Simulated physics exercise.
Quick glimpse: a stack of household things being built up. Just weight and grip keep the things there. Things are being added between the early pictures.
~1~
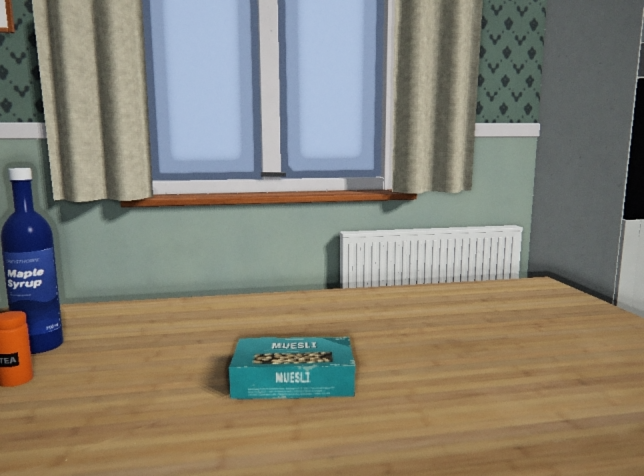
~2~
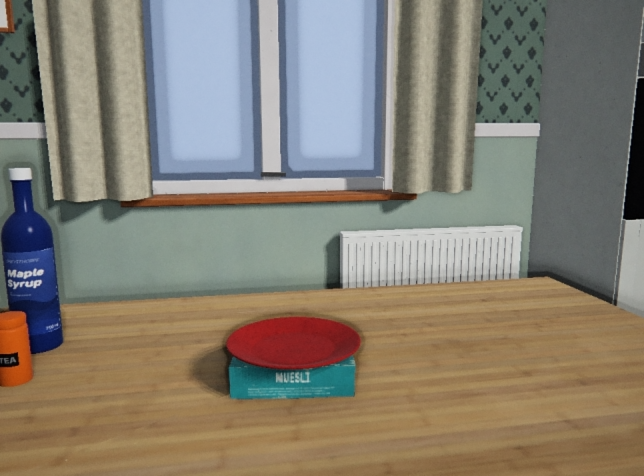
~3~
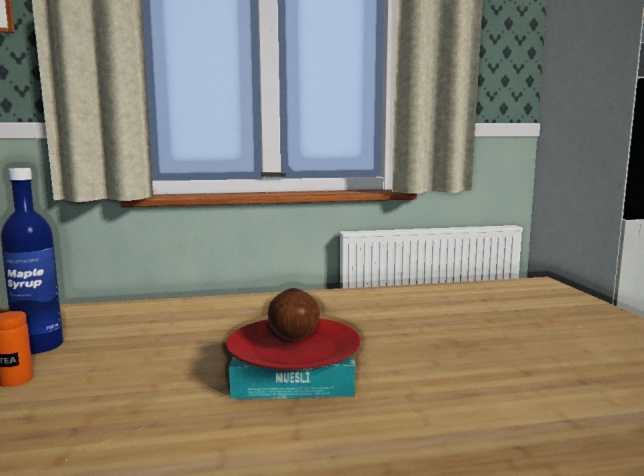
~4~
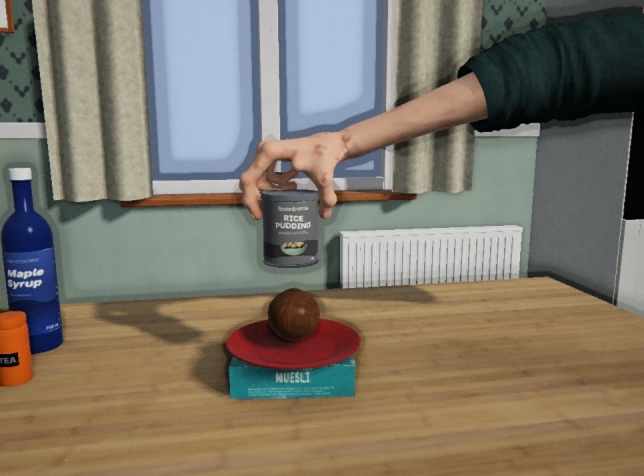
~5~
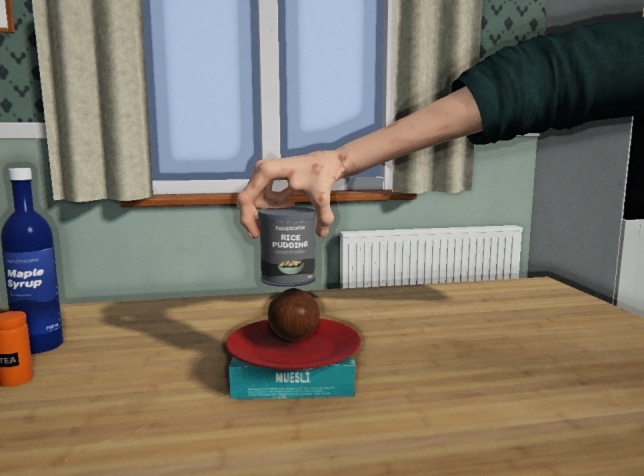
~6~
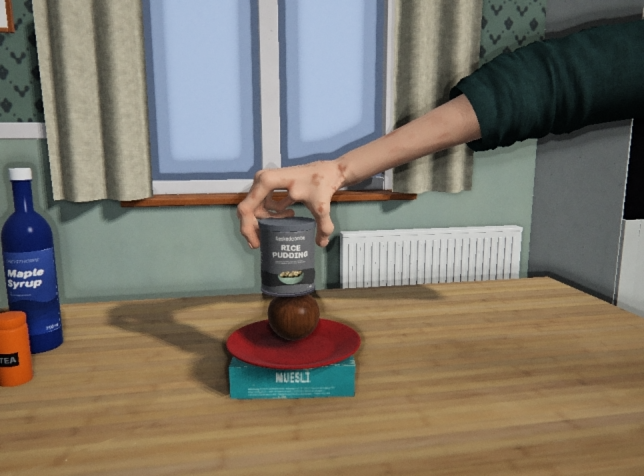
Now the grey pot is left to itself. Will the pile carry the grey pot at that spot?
Safe to say it doesn't work.
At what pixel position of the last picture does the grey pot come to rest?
The object ends up somewhere around (86, 366).
Then, 0.50 s on from there, grey pot now fallen.
Then, 0.60 s on from there, things are still on the move.
Then, 0.70 s on from there, as before.
In the end, fallen, grey pot; the other 5 unmoved. At the end, from the last picture's camera, grey pot near (86, 366). The pile loses its balance.
